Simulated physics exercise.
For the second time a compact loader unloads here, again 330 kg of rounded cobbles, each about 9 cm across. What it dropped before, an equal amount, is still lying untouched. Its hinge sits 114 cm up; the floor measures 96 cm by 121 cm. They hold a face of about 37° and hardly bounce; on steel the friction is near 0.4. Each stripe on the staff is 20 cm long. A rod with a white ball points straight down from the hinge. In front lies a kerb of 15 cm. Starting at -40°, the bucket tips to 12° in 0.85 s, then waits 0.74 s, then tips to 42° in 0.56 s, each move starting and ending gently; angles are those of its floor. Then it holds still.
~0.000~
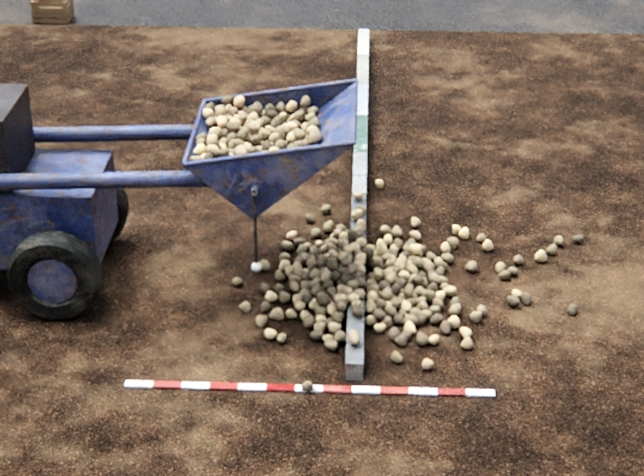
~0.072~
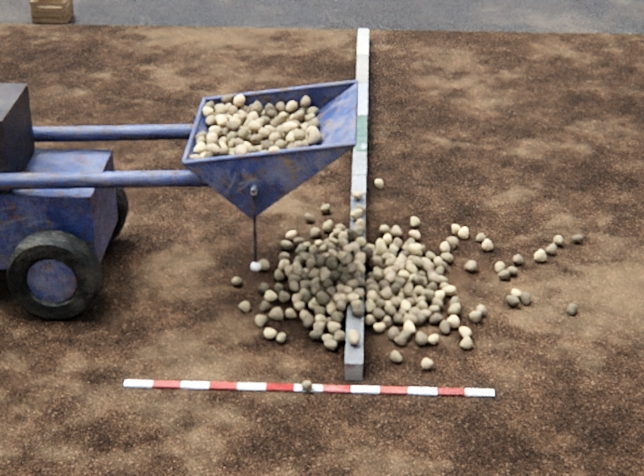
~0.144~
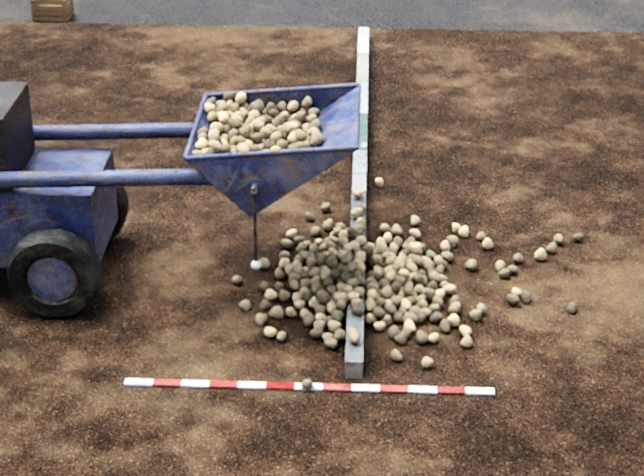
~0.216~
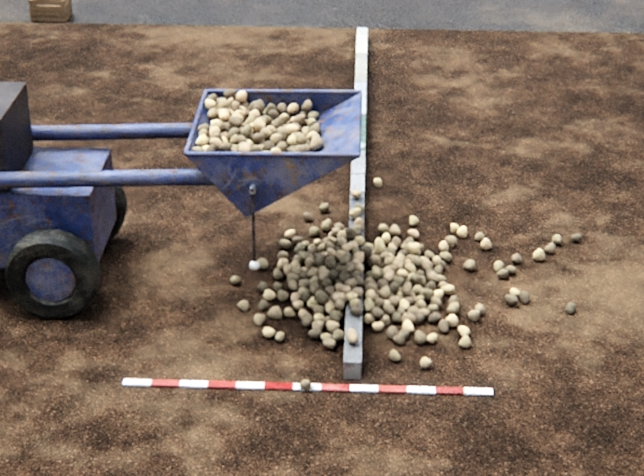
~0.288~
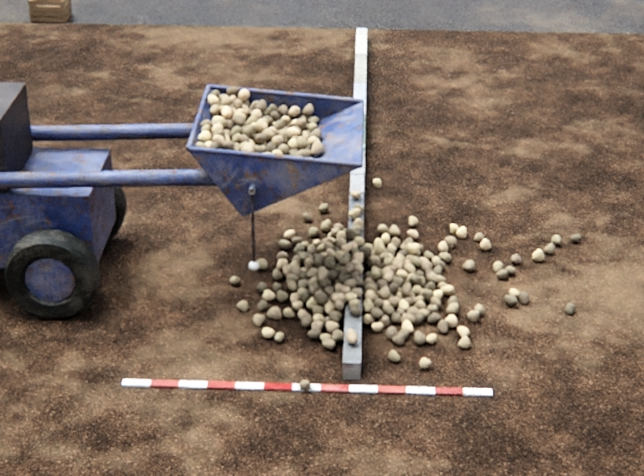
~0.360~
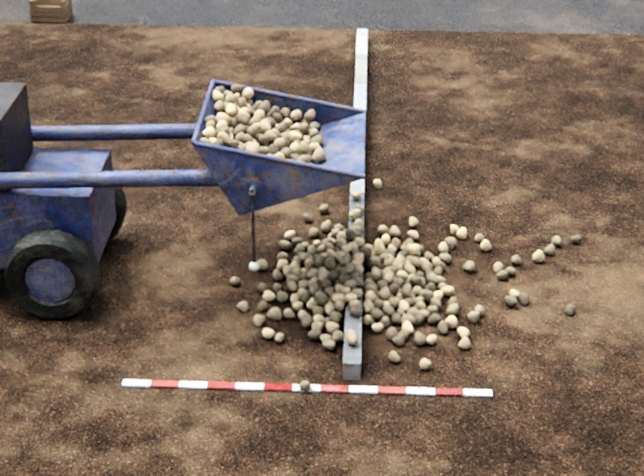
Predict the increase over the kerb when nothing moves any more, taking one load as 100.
Some 59 per cent is added.
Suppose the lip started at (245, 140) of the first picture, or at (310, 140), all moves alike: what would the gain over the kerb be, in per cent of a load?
First some 0, then 10 per cent.
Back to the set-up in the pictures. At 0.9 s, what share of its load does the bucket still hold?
It holds some 100 per cent.
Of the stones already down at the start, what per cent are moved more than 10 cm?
About 5 per cent.
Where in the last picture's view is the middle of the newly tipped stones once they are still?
Around (371, 272).
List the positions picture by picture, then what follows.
The bucket is at -40°, its lip at (355, 143); the top of the load is at (240, 109). The earlier load is highest near (349, 262), 22 cm above ground level, 52 % on this side of the kerb, 48 % over the kerb, in the first frame.
The bucket is at -39°, its lip at (356, 144); the top of the load is at (240, 108); the stones move at 0.1 m/s on average, in the second frame.
Lip at (358, 147), floor tilted -36°, highest stones at (229, 106); the stones move at 0.2 m/s on average, in the third frame.
Lip at (360, 155), floor tilted -32°, highest stones at (227, 105); the stones move at 0.3 m/s on average, in the fourth frame.
Lip at (362, 165), floor tilted -26°, highest stones at (226, 102); the stones move at 0.3 m/s on average, in the fifth frame.
The bucket is at -20°, its lip at (364, 177); the top of the load is at (231, 99); the stones move at 0.3 m/s on average, in the sixth frame.
After 0.6 s the floor is at 4°; in per cent of one load, 100 in the bucket, 52 on this side of the kerb, 48 over the kerb; the foremost stones are at (543, 265).
After 0.9 s the floor is at 12°; in per cent of one load, 100 in the bucket, 52 on this side of the kerb, 48 over the kerb; the foremost stones are at (545, 270).
After 2.6 s the floor is at 42°; in per cent of one load, 6 in the bucket, 96 on this side of the kerb, 98 over the kerb; the foremost stones are at (544, 268).
After 5.3 s the floor is at 42°; in per cent of one load, 0 in the bucket, 93 on this side of the kerb, 107 over the kerb; the foremost stones are at (545, 265). Net gain over the kerb, 59.
